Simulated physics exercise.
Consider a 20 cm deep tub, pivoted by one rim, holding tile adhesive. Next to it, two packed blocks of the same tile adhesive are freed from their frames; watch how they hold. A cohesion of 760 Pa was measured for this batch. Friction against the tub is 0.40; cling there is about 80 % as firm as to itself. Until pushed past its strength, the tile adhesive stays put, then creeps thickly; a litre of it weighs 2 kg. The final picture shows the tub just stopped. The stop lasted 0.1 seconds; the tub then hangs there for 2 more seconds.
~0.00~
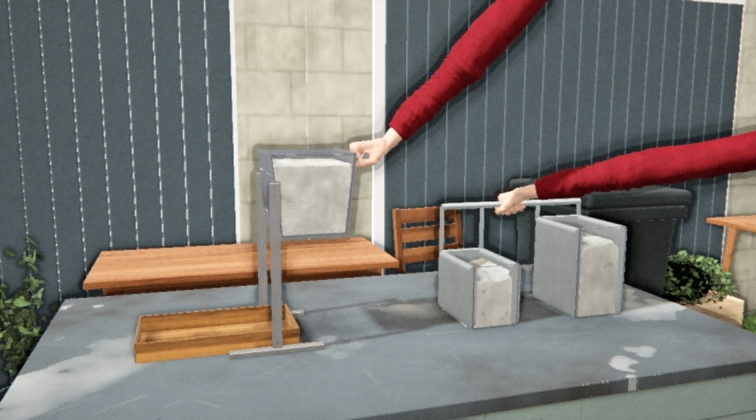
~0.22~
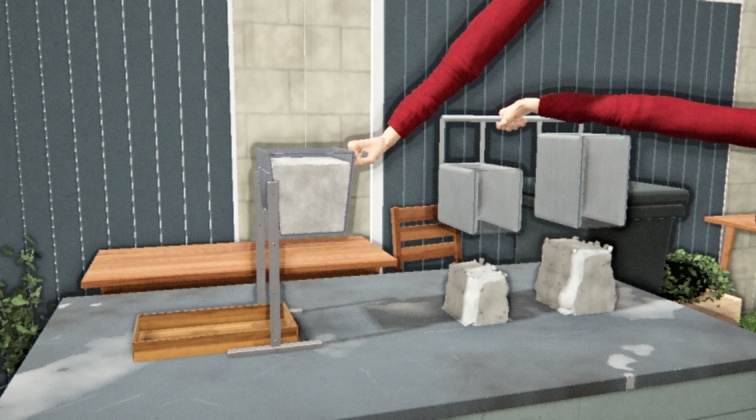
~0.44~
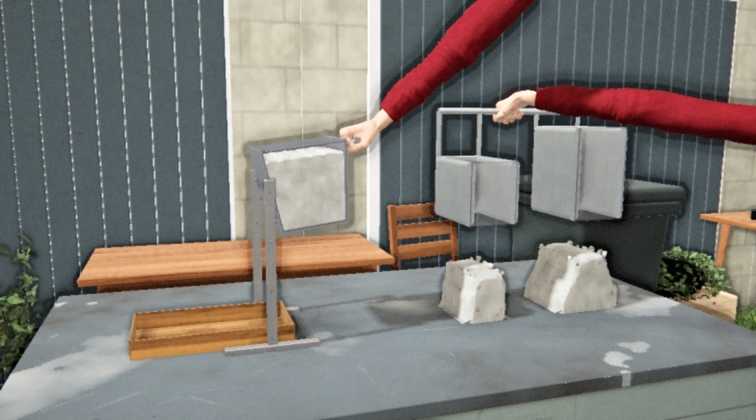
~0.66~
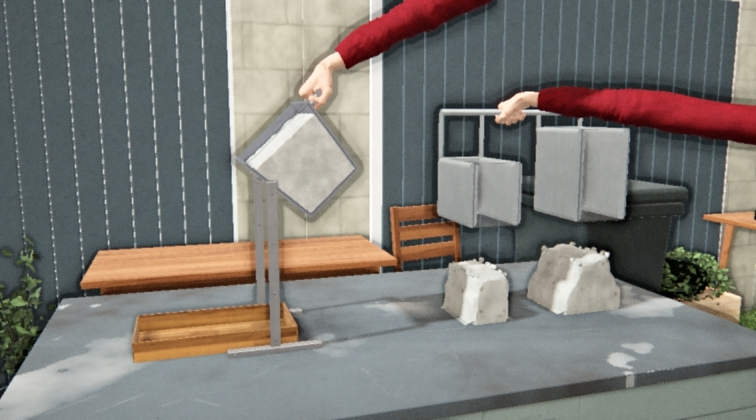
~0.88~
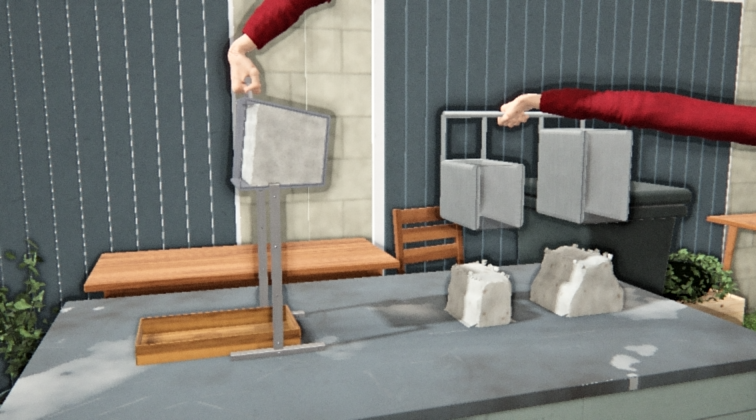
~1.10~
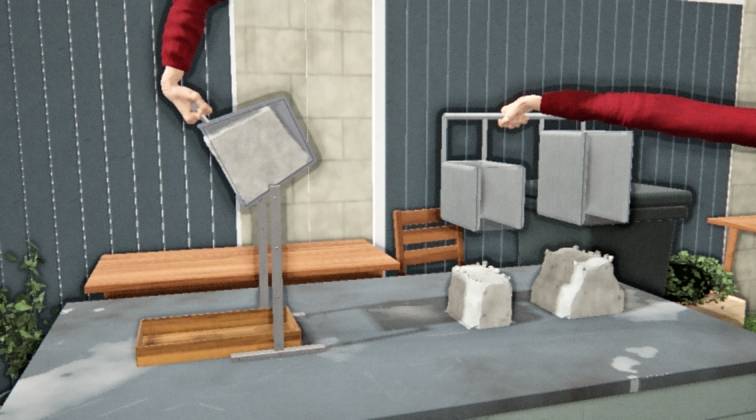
On an outdoor table, one hand lifted a double metal frame off two rough grey blocks, which sagged slightly, while another swung a tub of grey paste over leftward above a wooden tray.
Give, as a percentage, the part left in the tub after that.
I would say roughly 0 per cent is left.
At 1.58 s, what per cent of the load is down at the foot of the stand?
I reckon around 80 % of it.
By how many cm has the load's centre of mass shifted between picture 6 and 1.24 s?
The distance comes to some 10 cm.
After 1.24 s, the tub is at 116 degrees and holds 56 %.
After 1.41 s, the tub is at 116 degrees and holds 0 %.
After 1.58 s, the tub is at 116 degrees and holds 0 %.
After 1.75 s, the tub is at 116 degrees and holds 0 %.
After 3.10 s, at the end, the tub is at 116 degrees and holds 0 %.
